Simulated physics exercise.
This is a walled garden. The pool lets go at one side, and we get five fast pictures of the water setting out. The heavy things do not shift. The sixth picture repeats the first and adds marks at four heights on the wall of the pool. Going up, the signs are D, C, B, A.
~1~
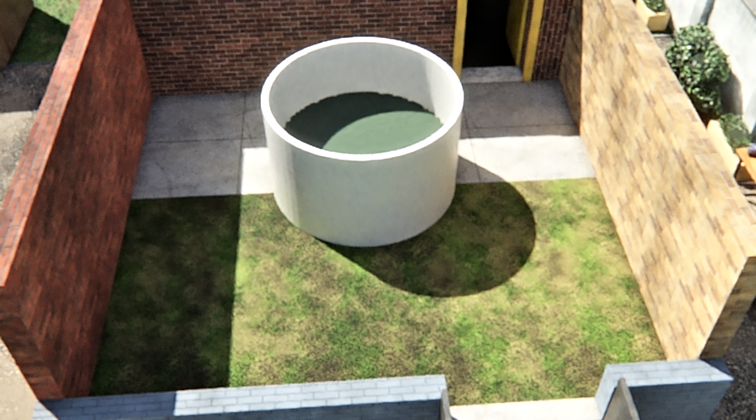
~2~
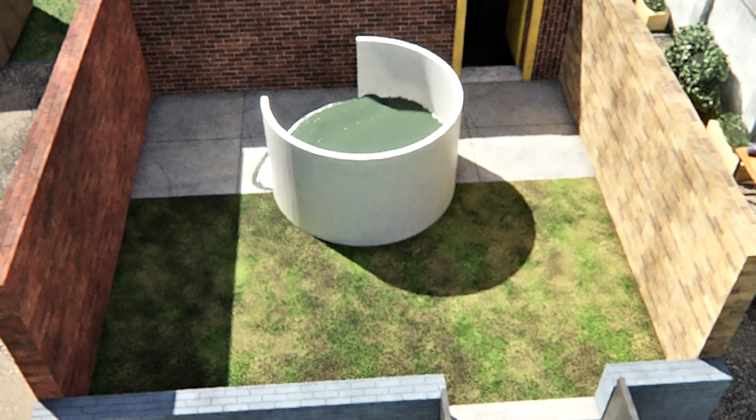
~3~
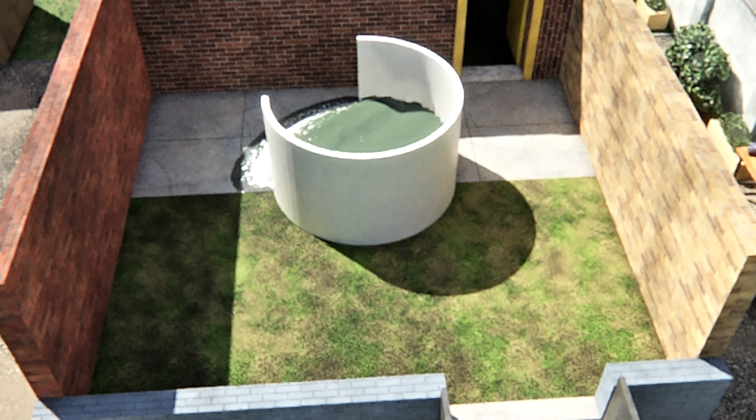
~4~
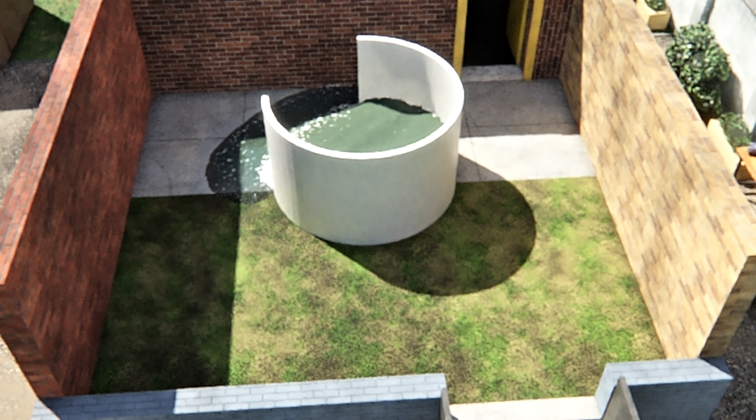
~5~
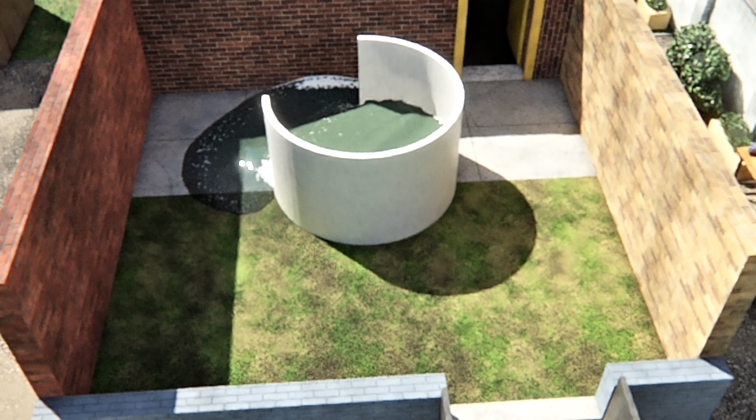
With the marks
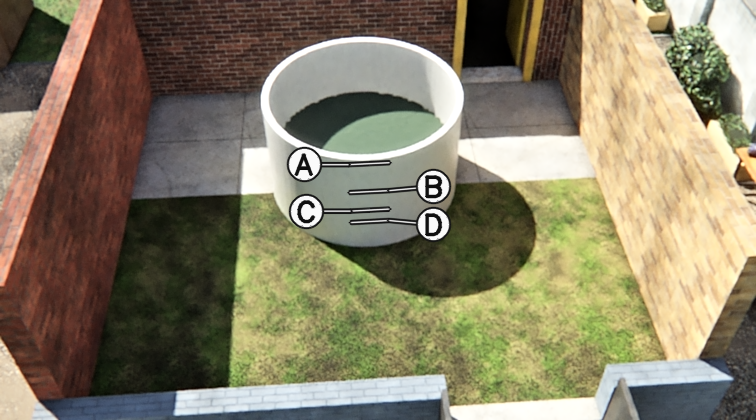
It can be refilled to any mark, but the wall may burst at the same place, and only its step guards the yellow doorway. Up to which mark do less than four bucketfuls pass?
B is the one.
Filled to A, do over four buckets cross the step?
Yes, it does.
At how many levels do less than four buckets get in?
Three of them.
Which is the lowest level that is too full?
That is level A.
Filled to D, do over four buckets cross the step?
No, not at all.
In white, A at (369, 163); B at (369, 191); C at (369, 210); D at (370, 221); from the bottom up D, C, B, A.
For level A, about 10 bucketfuls get in.
For level B, a splash gets over, under a bucket.
For level C, nothing gets over.
For level D, nothing gets over.
